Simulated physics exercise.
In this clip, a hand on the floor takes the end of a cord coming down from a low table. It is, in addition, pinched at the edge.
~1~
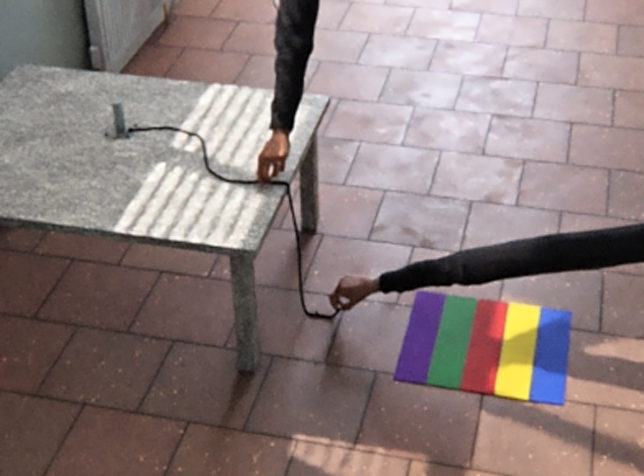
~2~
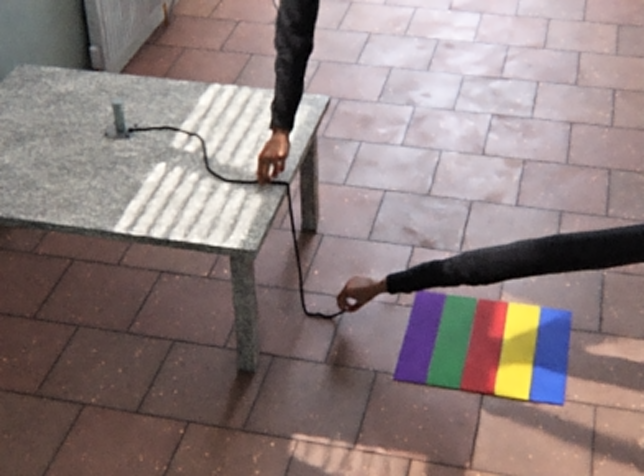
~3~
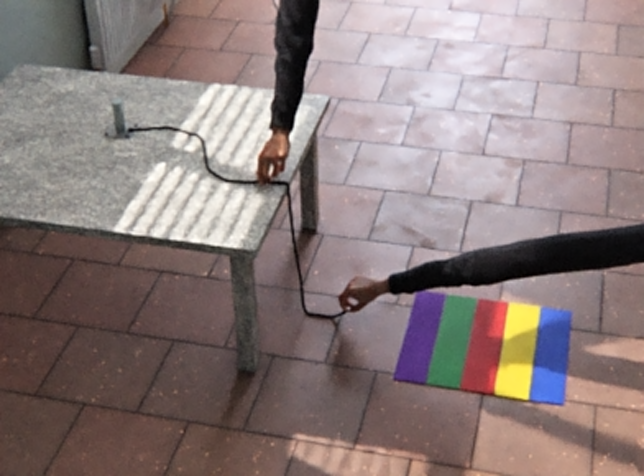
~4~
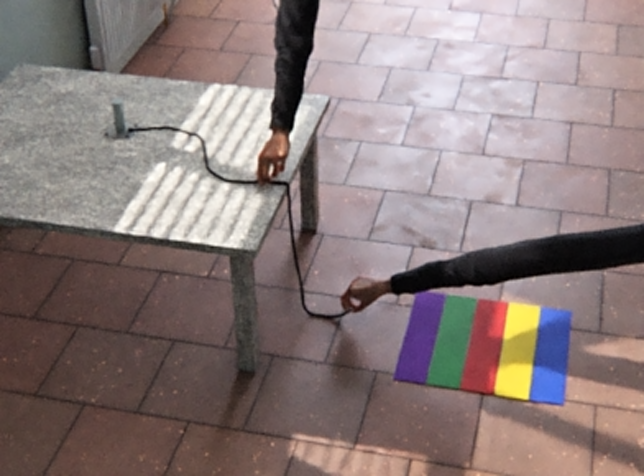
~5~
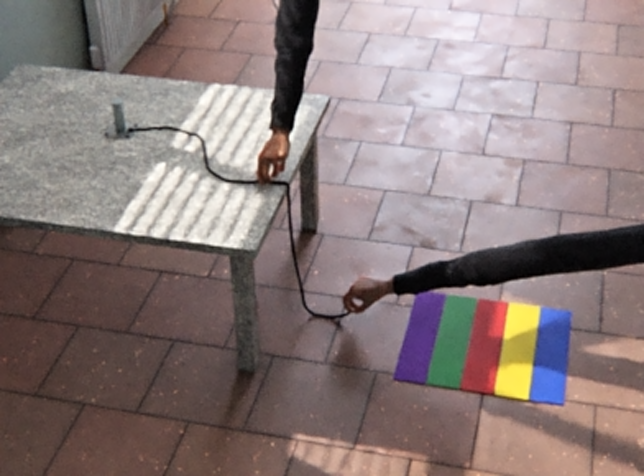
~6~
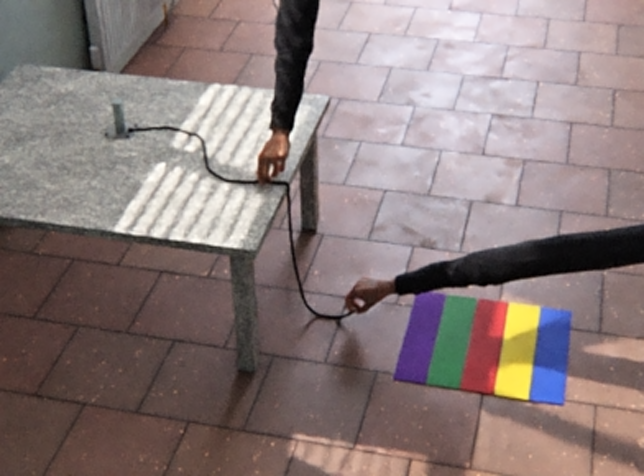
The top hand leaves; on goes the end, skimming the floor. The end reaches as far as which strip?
As far as the red strip.
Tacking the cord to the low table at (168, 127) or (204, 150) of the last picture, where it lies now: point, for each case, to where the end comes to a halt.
Pixel positions per try: (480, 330); (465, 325).
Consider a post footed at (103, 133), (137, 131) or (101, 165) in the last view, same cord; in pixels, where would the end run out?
(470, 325), (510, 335) and (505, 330).
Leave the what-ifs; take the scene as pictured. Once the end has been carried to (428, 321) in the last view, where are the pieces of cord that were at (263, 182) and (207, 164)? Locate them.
Around (296, 195) and (242, 164).
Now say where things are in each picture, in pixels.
In the first frame, end (339, 308); purple (413, 364); green (446, 369); red (480, 374); yellow (514, 379); blue (548, 385).
In the second frame, end (346, 309); cord through (160, 129) (204, 146) (221, 178) (288, 187) (296, 246) (303, 301).
In the third frame, end (348, 310).
In the fourth frame, end (350, 310); cord through (160, 129) (204, 146) (221, 178) (288, 187) (294, 246) (303, 301).
In the fifth frame, end (352, 310).
In the sixth frame, end (355, 311); cord through (160, 129) (204, 146) (221, 178) (288, 187) (292, 246) (305, 301).
Soon after, end near (428, 321); over purple.
After that, end near (468, 327); over green.
At the stop, end near (491, 330); over red. It gets as far as the red strip.
